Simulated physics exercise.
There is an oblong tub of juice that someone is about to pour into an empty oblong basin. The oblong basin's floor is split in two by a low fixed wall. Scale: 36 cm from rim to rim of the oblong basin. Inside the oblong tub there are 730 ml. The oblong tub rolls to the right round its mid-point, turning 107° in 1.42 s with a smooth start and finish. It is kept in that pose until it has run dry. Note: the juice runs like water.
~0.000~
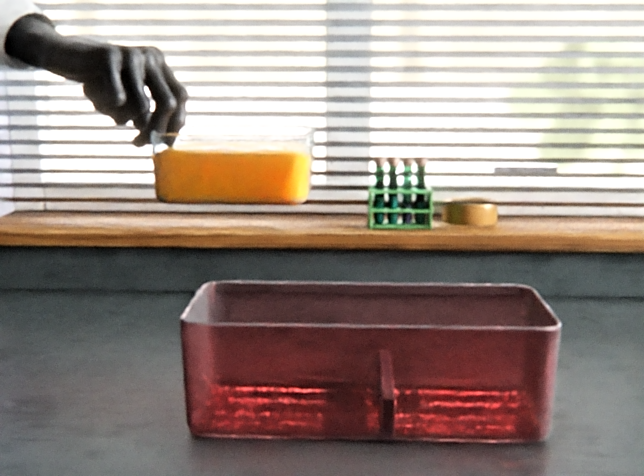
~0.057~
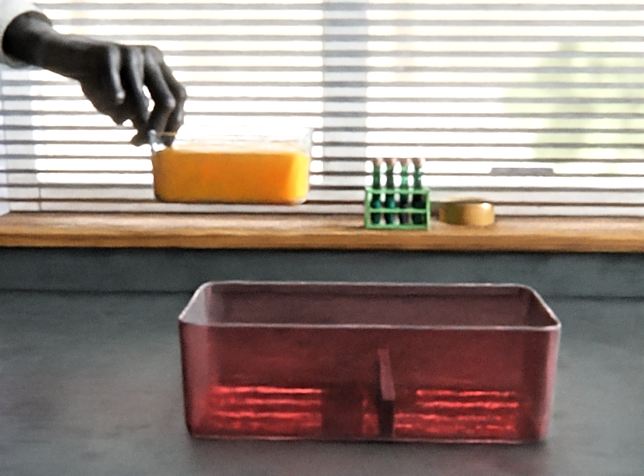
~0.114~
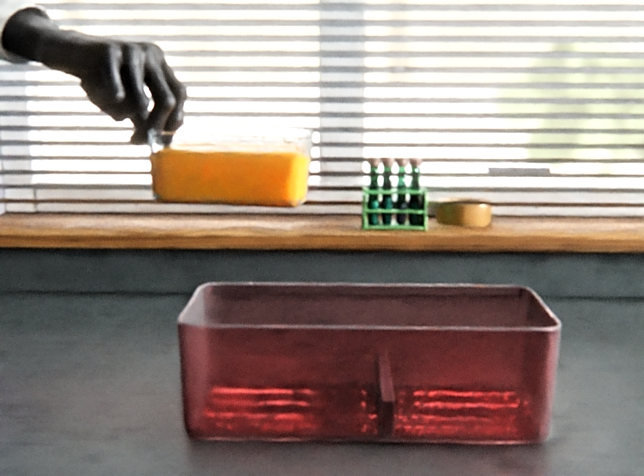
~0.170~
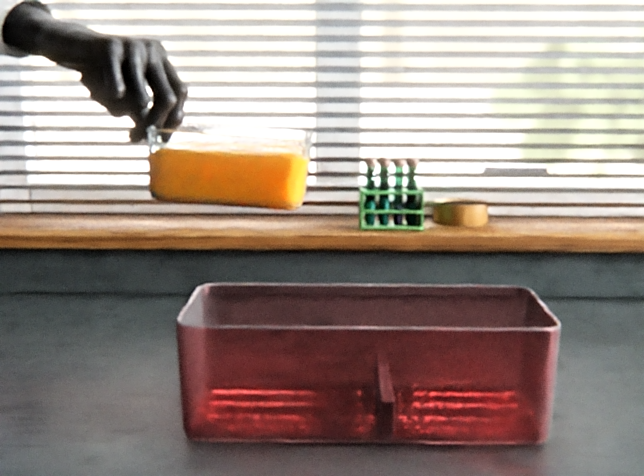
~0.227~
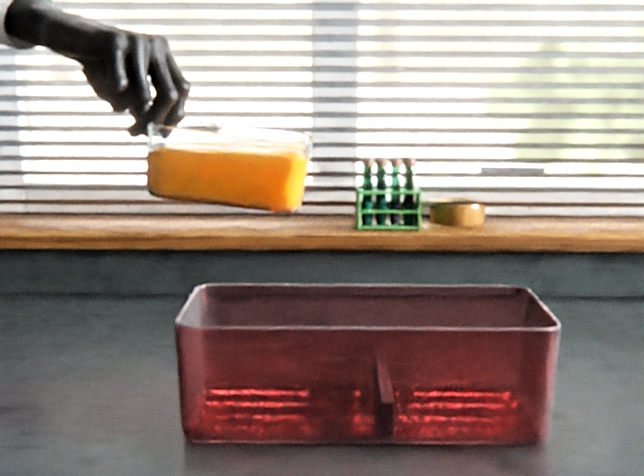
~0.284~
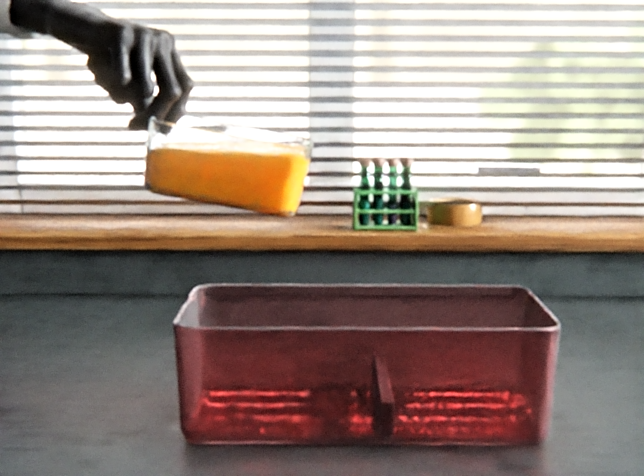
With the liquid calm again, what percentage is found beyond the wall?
Beyond the wall there is roughly 46 percent.
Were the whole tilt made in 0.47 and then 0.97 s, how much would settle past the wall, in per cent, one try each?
Respectively 15 and 35 %.
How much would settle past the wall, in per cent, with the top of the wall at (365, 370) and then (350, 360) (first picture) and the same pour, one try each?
I'd say 65 percent on the first go, 70 percent on the next.
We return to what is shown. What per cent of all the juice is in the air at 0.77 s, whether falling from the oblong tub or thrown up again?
Estimate: Some 36 % of the total.
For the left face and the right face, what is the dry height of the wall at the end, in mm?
About 26 mm left, about 24 mm right.
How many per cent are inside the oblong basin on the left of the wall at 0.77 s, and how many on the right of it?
Lab note: Left near 9, right near 10.
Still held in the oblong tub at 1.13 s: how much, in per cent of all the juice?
I'd say some 8 per cent remains.
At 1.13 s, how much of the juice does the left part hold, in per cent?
About 40 percent.
By 0.77 s the tilt is 61° and 45 per cent is still to pour, 9 is left of the wall and 11 right of it.
By 1.13 s the tilt is 97° and 8 per cent is still to pour, 40 is left of the wall and 45 right of it.
By 1.51 s the tilt is 107° and 0 per cent is still to pour, 54 is left of the wall and 46 right of it.
By 1.92 s the tilt is 107° and 0 per cent is still to pour, 54 is left of the wall and 46 right of it.
At rest 54 per cent lies left of the wall, 46 right of it and 0 outside.
